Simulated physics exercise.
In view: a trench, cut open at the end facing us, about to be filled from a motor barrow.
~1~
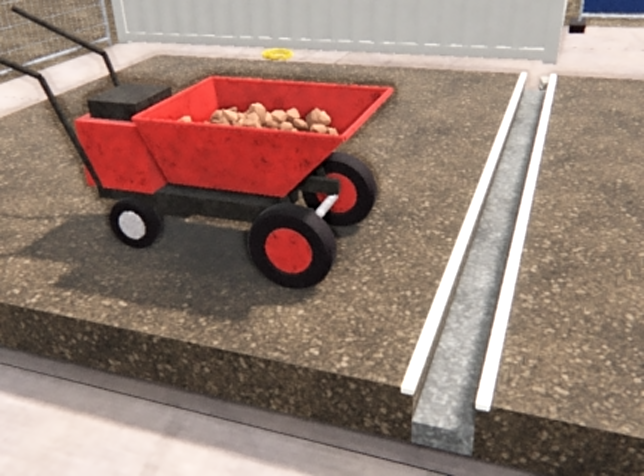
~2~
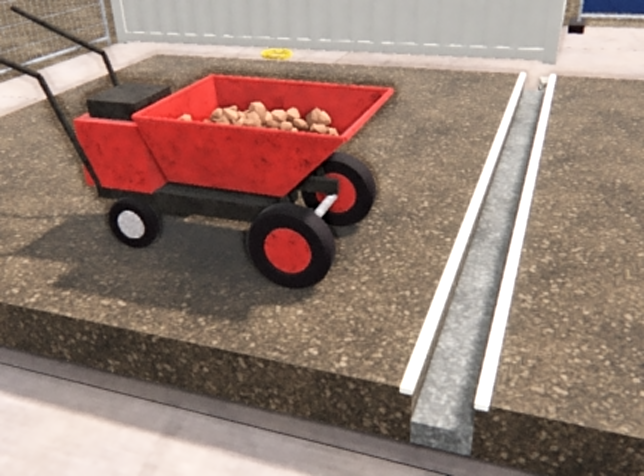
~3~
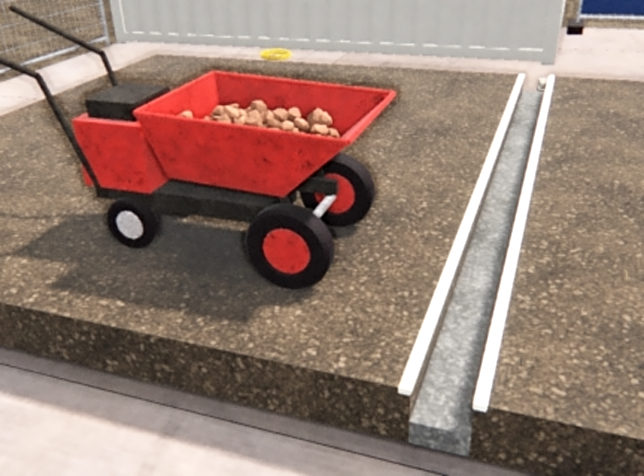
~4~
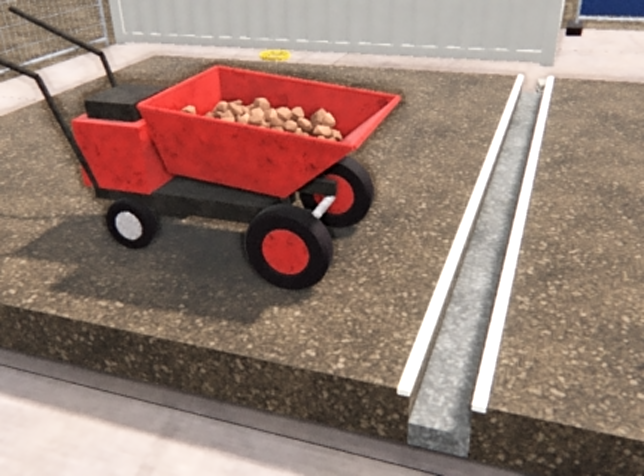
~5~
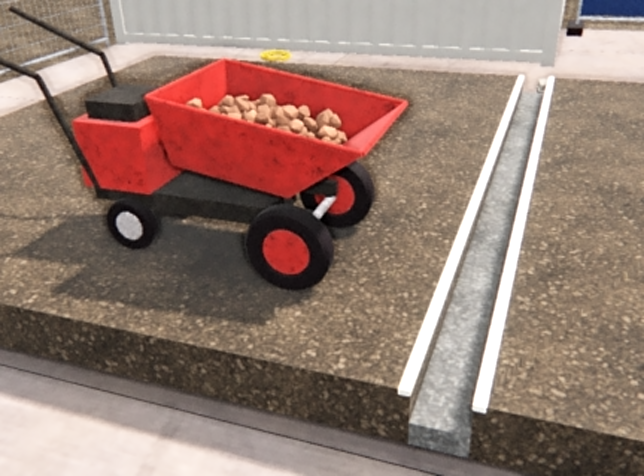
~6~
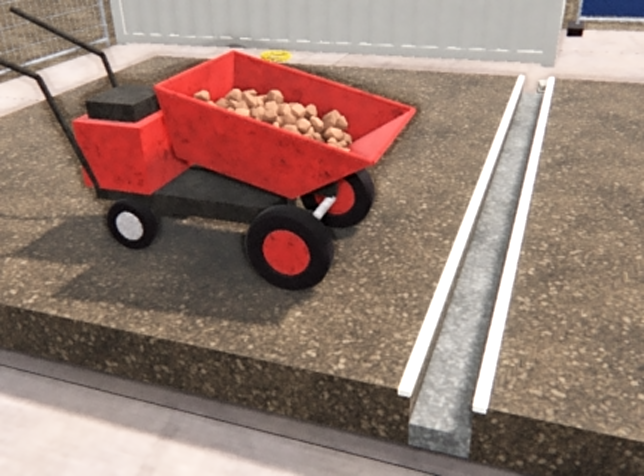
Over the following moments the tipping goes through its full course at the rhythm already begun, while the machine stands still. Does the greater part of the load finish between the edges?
Yes.
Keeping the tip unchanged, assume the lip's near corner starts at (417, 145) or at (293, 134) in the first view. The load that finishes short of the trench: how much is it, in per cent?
I'd put it at around 0 percent the first time and 40 percent the second.
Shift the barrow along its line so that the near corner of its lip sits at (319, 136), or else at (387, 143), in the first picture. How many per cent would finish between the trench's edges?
The first gives close to 60 per cent and the second 50 per cent.
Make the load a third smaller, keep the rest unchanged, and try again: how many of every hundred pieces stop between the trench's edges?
80 per cent or thereabouts.
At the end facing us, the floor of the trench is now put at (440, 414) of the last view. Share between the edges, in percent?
60 %.
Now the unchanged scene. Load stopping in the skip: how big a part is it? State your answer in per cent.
About 10 in a hundred.
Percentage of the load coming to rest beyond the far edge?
That share comes out near 10 in a hundred.
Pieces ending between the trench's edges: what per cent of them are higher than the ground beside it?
Estimate: Near 25 per cent.
Shortly afterwards, skip tipped steeply; the whole lot in the skip.
Next, skip tipped steeply; all but a few in the skip; only a few short of the trench; a little in or heaped over the trench.
Some moments later, skip tipped right over; a little in the skip; a little short of the trench; near two thirds in or heaped over the trench; a little beyond it.
In the end, skip tipped right over; a little in the skip; a little short of the trench; near two thirds in or heaped over the trench; a little beyond it.
